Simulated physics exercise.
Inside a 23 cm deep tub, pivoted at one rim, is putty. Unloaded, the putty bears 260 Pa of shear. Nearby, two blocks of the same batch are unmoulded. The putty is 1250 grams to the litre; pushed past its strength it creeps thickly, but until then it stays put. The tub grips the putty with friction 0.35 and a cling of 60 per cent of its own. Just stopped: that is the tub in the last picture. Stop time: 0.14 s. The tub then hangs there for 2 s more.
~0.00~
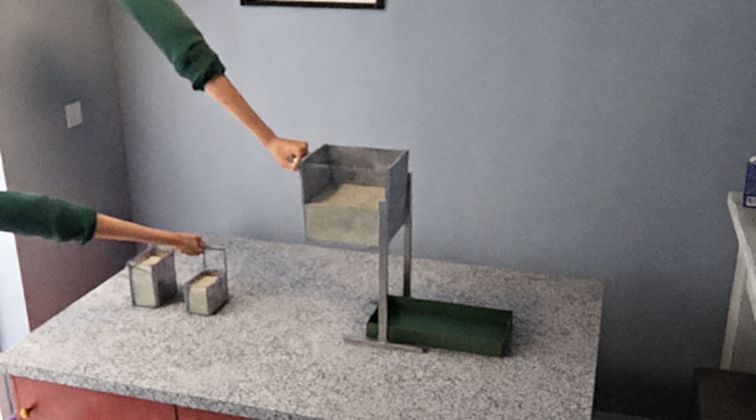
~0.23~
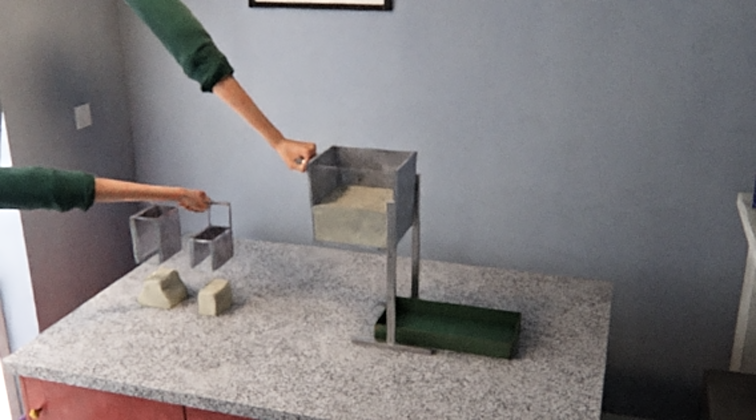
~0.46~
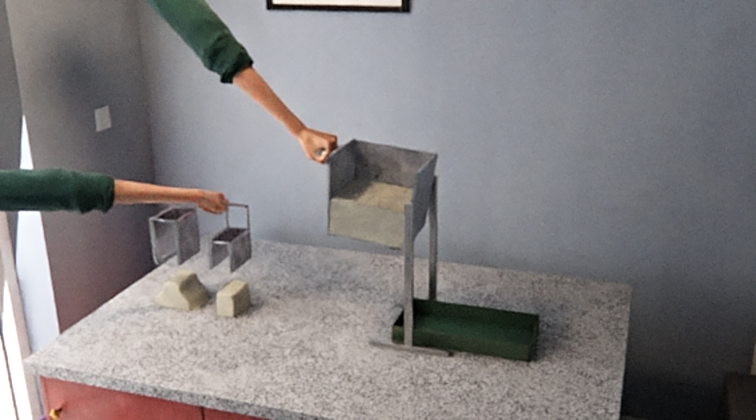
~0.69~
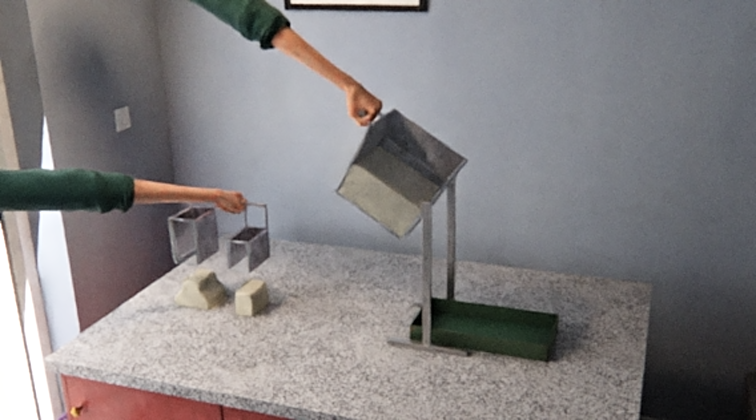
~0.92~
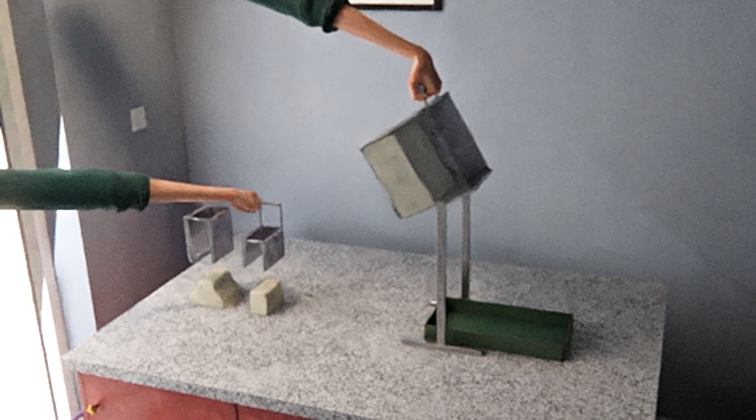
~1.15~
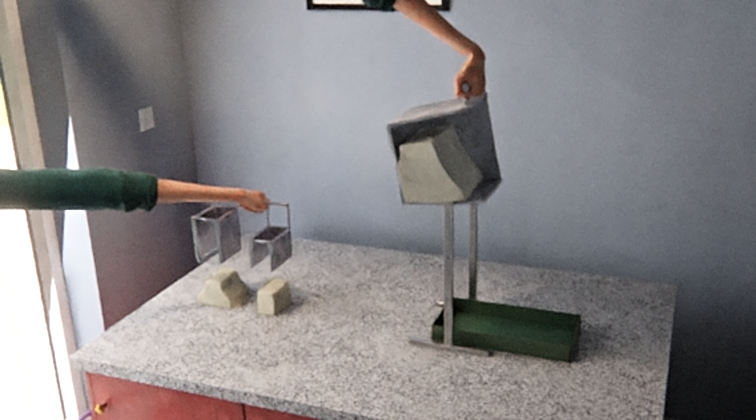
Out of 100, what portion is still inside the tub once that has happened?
I would say roughly 88 per cent remains in the tub.
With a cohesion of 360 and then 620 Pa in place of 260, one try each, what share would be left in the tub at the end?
100 %, then 100 %.
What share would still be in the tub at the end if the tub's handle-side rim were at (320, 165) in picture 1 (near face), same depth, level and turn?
100 %.
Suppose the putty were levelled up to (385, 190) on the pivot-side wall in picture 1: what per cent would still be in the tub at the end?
Then roughly 55 %.
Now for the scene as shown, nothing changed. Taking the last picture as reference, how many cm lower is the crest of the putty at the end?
7 cm.
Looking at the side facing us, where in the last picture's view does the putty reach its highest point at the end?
Close to pixel (455, 167).
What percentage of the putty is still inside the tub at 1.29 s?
Near 100 %.
By 1.29 s, the tub is at 79 degrees and holds 100 %.
By 1.46 s, the tub is at 79 degrees and holds 92 %.
By 1.63 s, the tub is at 79 degrees and holds 88 %.
By 1.80 s, the tub is at 79 degrees and holds 88 %.
By 3.15 s, at the end, the tub is at 79 degrees and holds 88 %.
